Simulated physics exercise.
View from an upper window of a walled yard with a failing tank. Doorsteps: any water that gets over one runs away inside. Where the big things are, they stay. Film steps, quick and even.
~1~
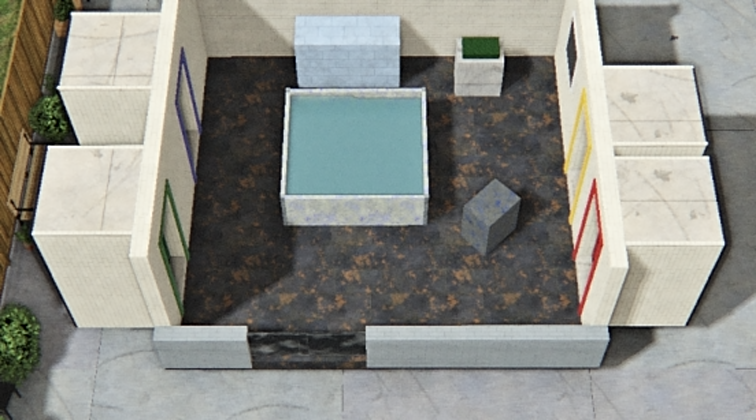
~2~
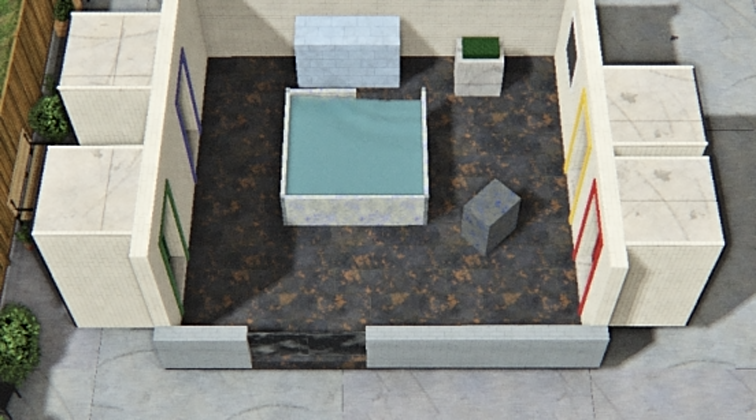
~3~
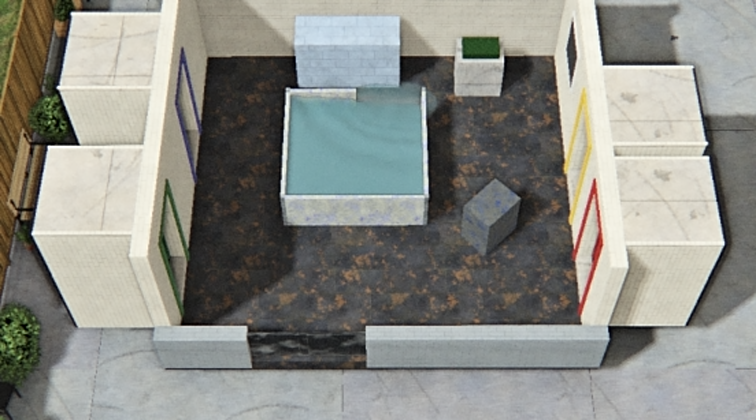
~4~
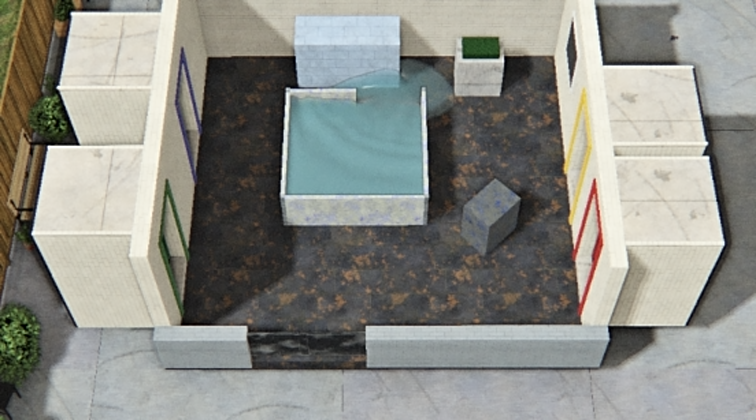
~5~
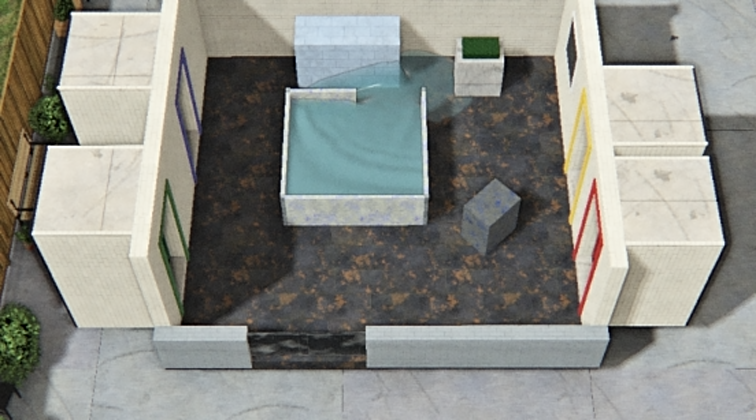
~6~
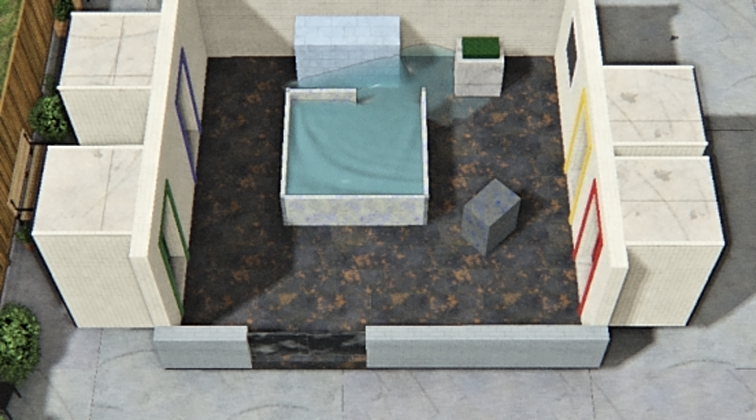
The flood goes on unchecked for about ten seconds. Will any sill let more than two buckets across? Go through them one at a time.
The blue door will be at or under the cap; the green door will be at or under the cap; the yellow door will be at or under the cap; the red door will be at or under the cap.
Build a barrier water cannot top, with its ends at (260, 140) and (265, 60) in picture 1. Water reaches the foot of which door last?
The blue door.
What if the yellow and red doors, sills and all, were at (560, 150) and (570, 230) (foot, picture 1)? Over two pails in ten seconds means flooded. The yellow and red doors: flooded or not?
As I see it, the yellow door remains below the limit, and the red door remains below the limit.
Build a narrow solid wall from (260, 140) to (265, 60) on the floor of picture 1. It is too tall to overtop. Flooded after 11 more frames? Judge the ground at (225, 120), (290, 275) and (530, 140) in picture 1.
Taking the three spots in turn, they are unwetted, unwetted and inundated.
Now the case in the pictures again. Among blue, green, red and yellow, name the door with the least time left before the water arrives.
It's the door marked blue.
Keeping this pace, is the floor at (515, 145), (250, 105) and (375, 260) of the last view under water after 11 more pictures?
Result, in that order: Wetted / wetted / not wetted.
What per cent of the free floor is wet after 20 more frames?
My best guess is some 65 %.
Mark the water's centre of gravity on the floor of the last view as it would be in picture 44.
The water's centre sits above (377, 181).
A moment on, water covers 20 % of the floor; the blue door not reached, the green door not reached, the yellow door not reached, the red door not reached.
Next, water covers 35 % of the floor; the blue door wet at the sill, nothing in, the green door not reached, the yellow door not reached, the red door not reached.
Then, water covers 65 % of the floor; the blue door wet at the sill, nothing in, the green door wet at the sill, nothing in, the yellow door wet at the sill, nothing in, the red door wet at the sill, nothing in.
Later, water covers 90 % of the floor; the blue door under two buckets in, the green door wet at the sill, nothing in, the yellow door wet at the sill, nothing in, the red door wet at the sill, nothing in.
In the end, water covers 100 % of the floor; the blue door under two buckets in, the green door under two buckets in, the yellow door wet at the sill, nothing in, the red door wet at the sill, nothing in.
